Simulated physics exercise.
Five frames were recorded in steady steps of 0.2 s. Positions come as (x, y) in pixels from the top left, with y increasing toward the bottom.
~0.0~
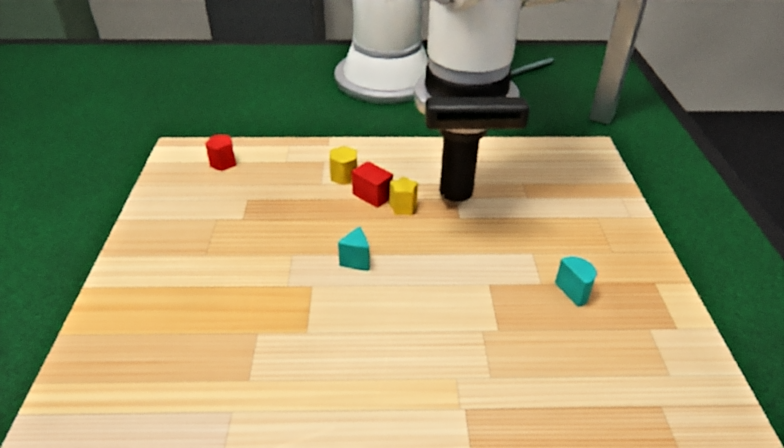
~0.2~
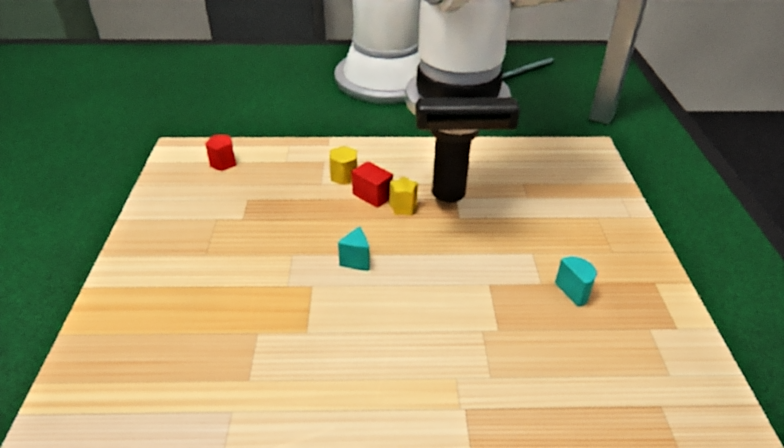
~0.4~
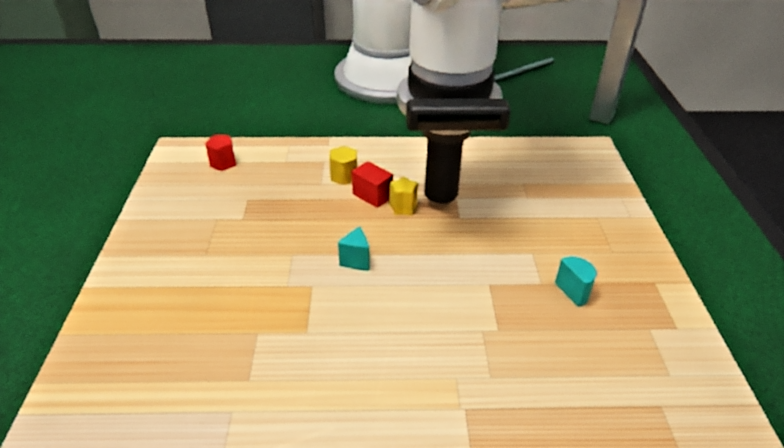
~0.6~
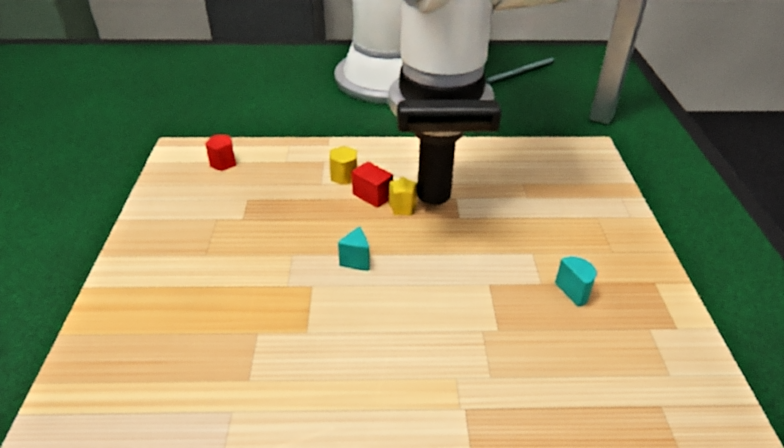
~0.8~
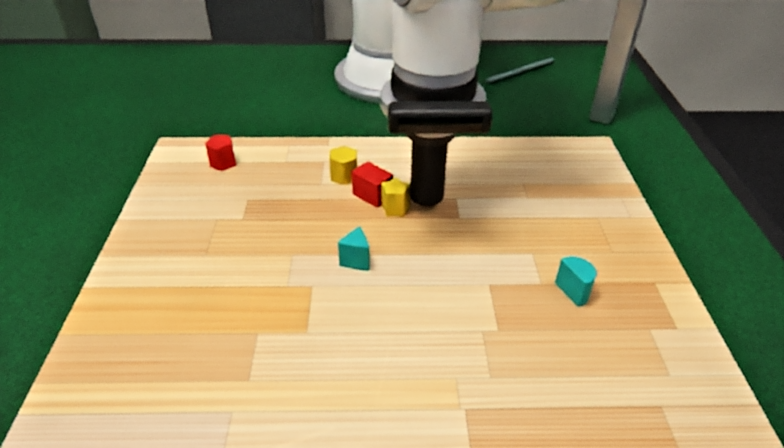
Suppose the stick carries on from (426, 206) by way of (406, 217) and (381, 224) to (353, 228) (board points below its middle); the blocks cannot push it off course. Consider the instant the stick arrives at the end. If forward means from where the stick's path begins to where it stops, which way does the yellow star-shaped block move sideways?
Right-hand side.
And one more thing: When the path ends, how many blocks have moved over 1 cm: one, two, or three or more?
Moved: 1.
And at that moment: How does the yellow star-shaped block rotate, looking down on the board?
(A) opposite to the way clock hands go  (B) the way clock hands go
Answer: B.
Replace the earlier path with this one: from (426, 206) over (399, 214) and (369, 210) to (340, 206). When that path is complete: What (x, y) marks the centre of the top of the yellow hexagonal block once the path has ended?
It comes to (336, 144).
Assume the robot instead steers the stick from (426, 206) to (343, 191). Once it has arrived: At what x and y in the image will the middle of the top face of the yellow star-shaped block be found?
By then it is at (364, 189).
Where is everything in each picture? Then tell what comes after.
Tip of the stick (456, 192), middles of tops, red rectangle (372, 172), yellow star-shaped block (404, 184), in the first frame.
Stick (449, 193), nothing pushed, in the second frame.
Stick (441, 193), nothing pushed, in the third frame.
Stick (434, 195), nothing pushed, in the fourth frame.
Stick (427, 196), red rectangle (372, 172), yellow star-shaped block (396, 186), in the fifth frame.
The first path, step by step. Halfway along, stick (392, 212); yellow star-shaped block (363, 192), turned 60° clockwise.
At the end, stick (353, 218); red rectangle unmoved; yellow star-shaped block (335, 190), turned 100° clockwise.
